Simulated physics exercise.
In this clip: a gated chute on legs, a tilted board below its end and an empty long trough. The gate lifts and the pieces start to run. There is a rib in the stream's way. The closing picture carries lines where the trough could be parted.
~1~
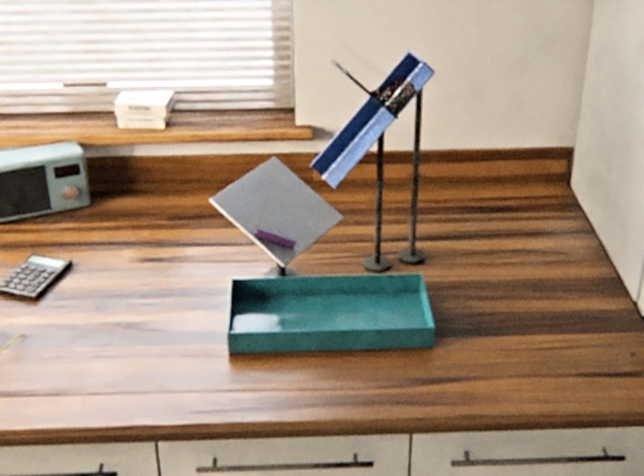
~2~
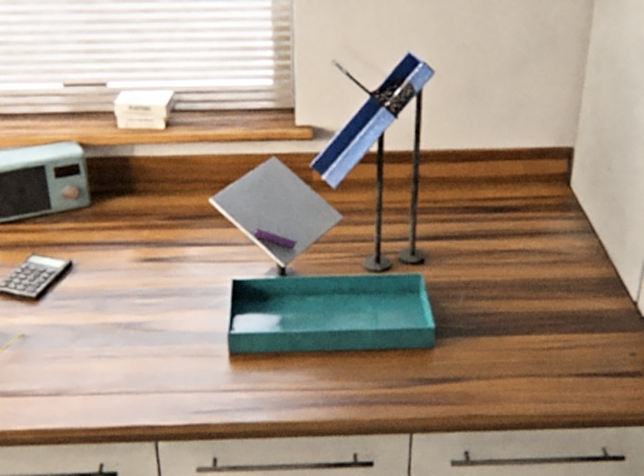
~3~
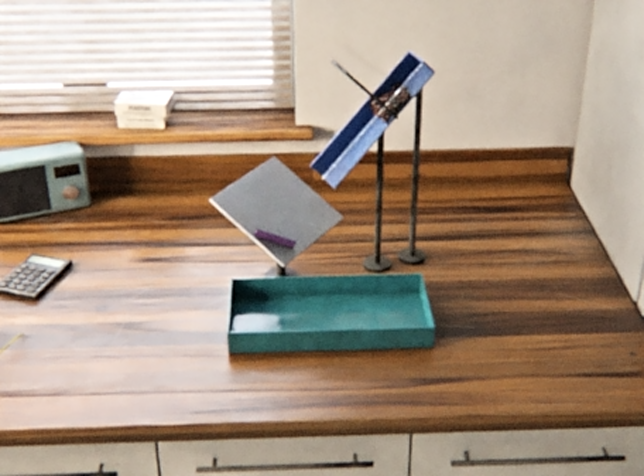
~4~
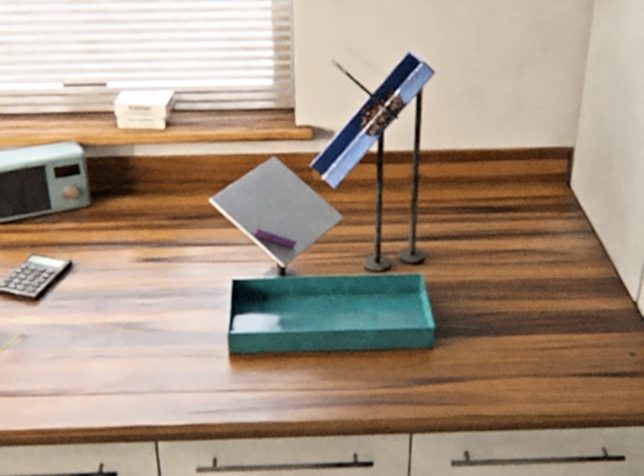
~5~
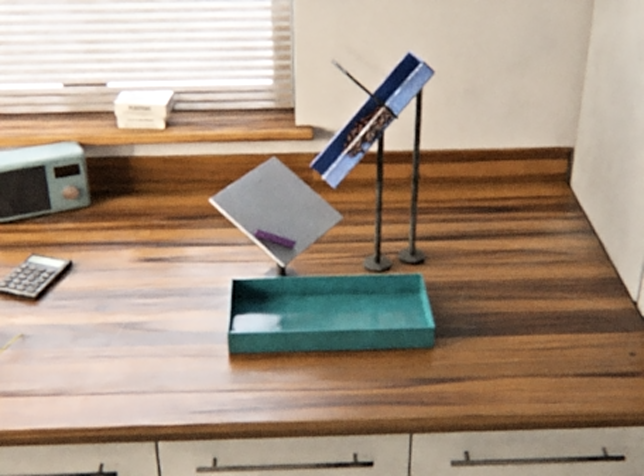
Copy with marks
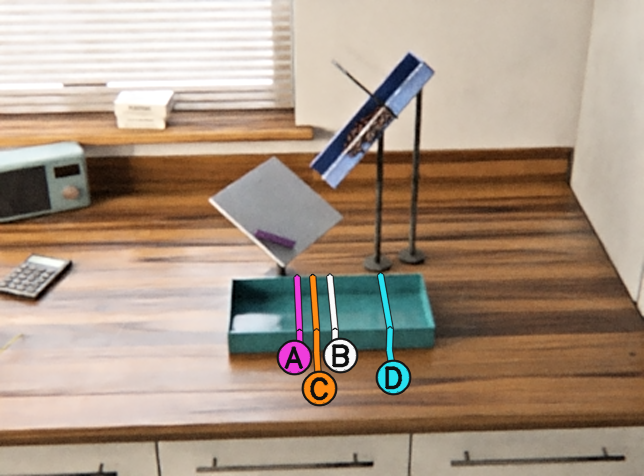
A cluster of small brown balls slid partway down a steep blue chute on thin legs, spreading out as it went, while the tilted grey board and empty green trough below stayed still.
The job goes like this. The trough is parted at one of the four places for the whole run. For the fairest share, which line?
It is B.
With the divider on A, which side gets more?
The right side.
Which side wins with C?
Right.
On the marked copy, line A crosses the front rim at (299, 331); line B crosses the front rim at (335, 330); line C crosses the front rim at (316, 330); line D crosses the front rim at (390, 328).
With A, of what is caught, a small share on the left of the divider, the bulk on the right.
With B, of what is caught, close to two thirds on the left of the divider, close to a third on the right.
With C, of what is caught, close to a quarter on the left of the divider, the bulk on the right.
With D, of what is caught, all but a few on the left of the divider, a small share on the right.
